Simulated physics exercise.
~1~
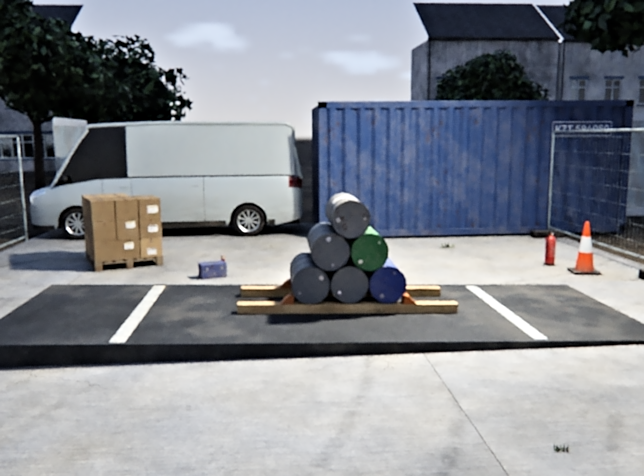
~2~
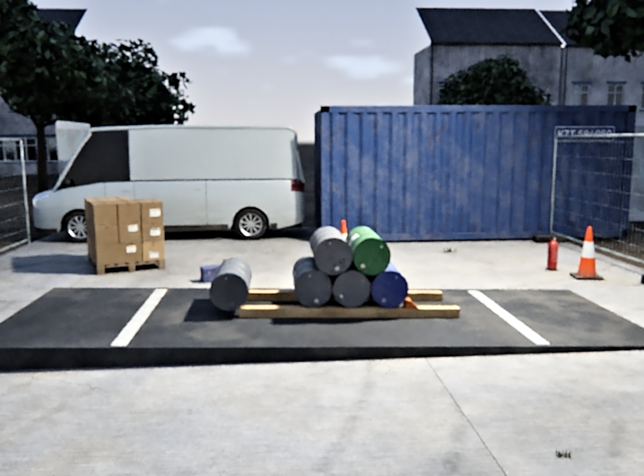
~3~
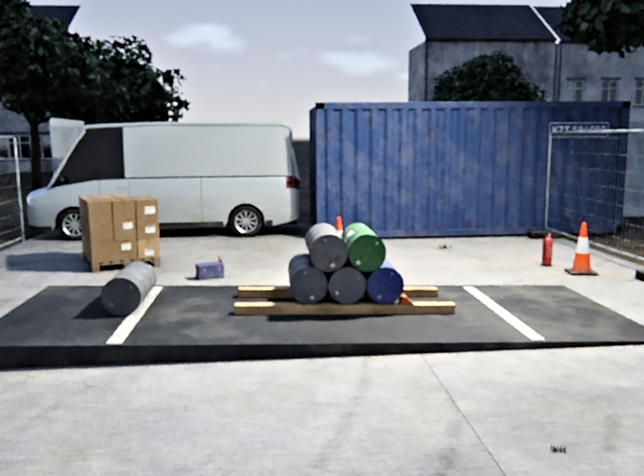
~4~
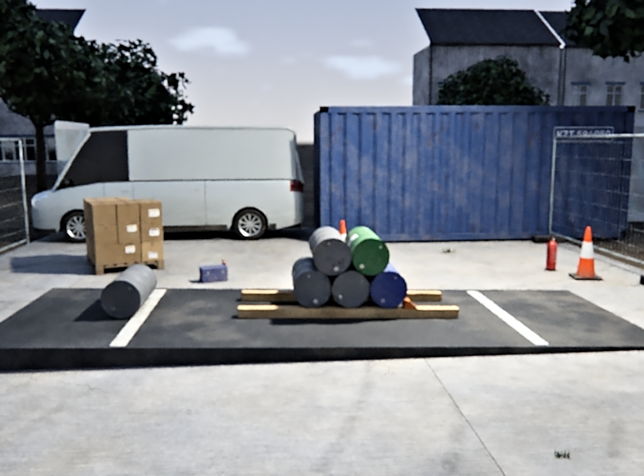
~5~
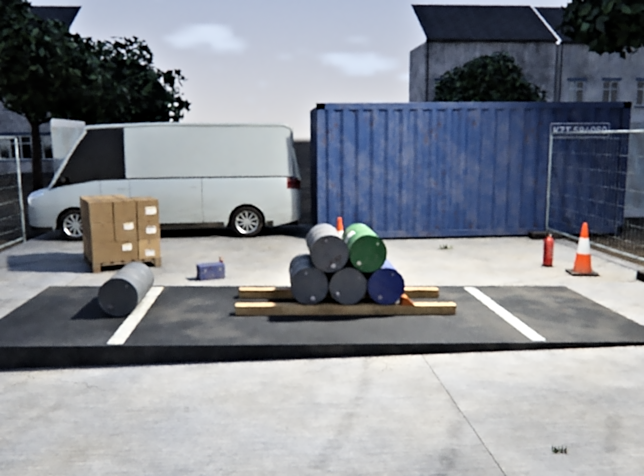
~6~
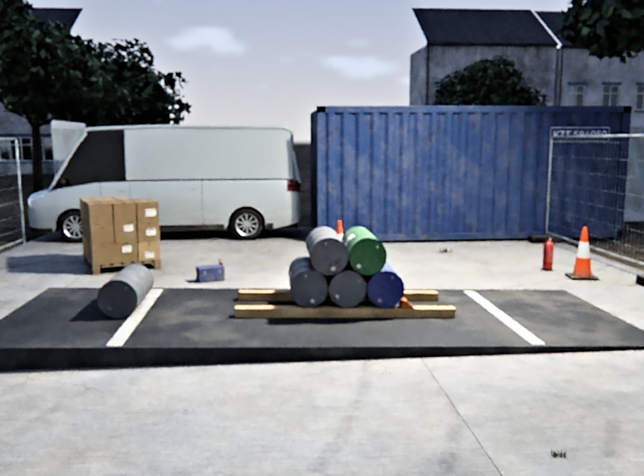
A grey drum on top of a stacked pile came down on the left, rolled away across the dark pad and stopped just beyond the left white line, while the green and blue drums stayed in the stack with the other grey ones.
